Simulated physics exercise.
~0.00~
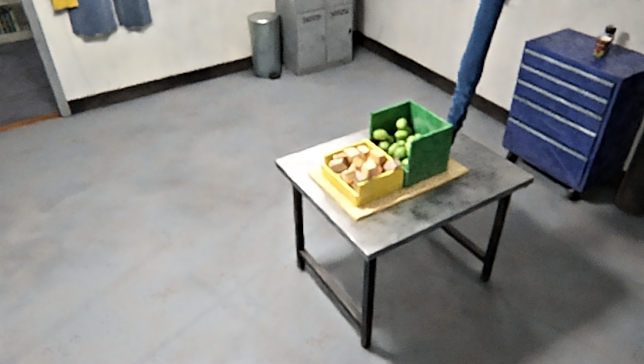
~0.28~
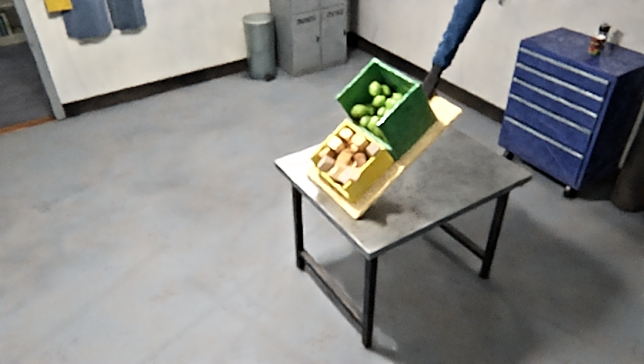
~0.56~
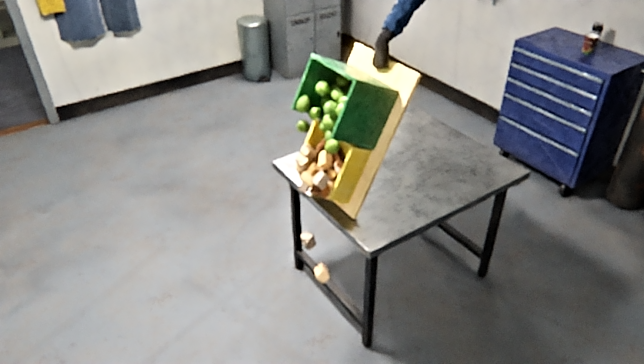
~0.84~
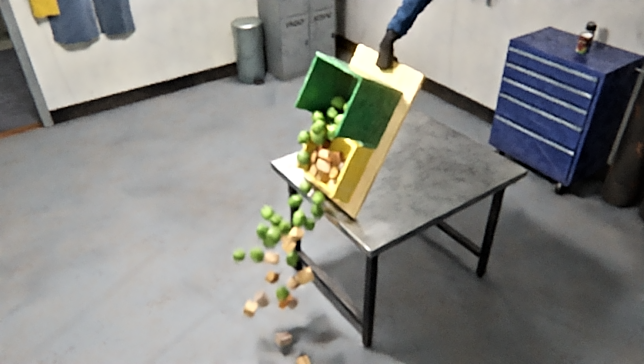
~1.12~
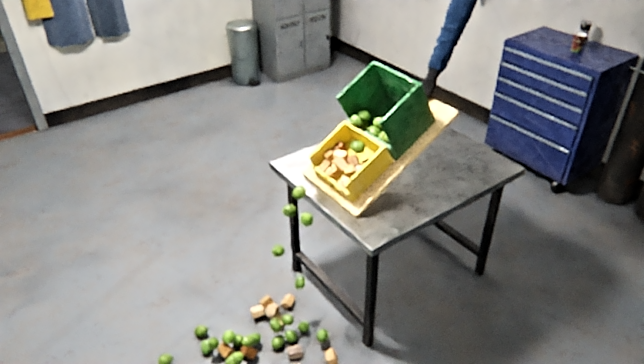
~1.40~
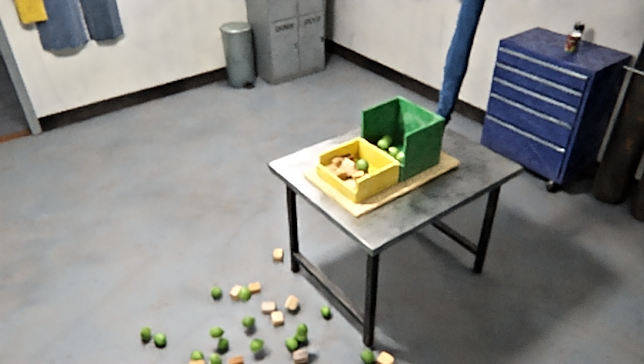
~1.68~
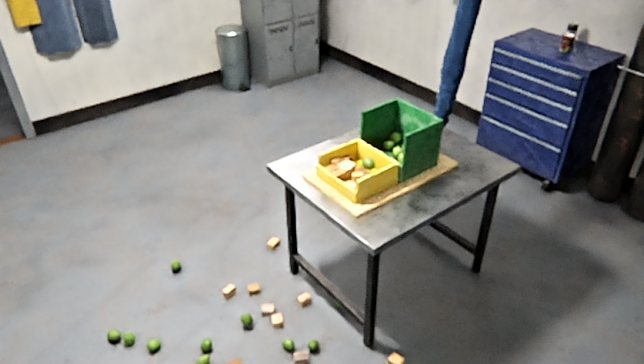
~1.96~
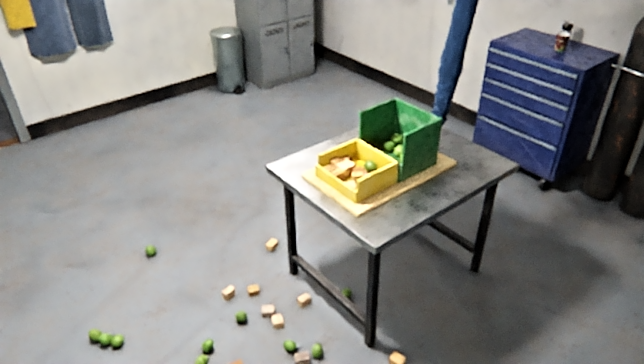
In a workshop, an arm tips two crates, spilling limes and blocks, then lowers them.
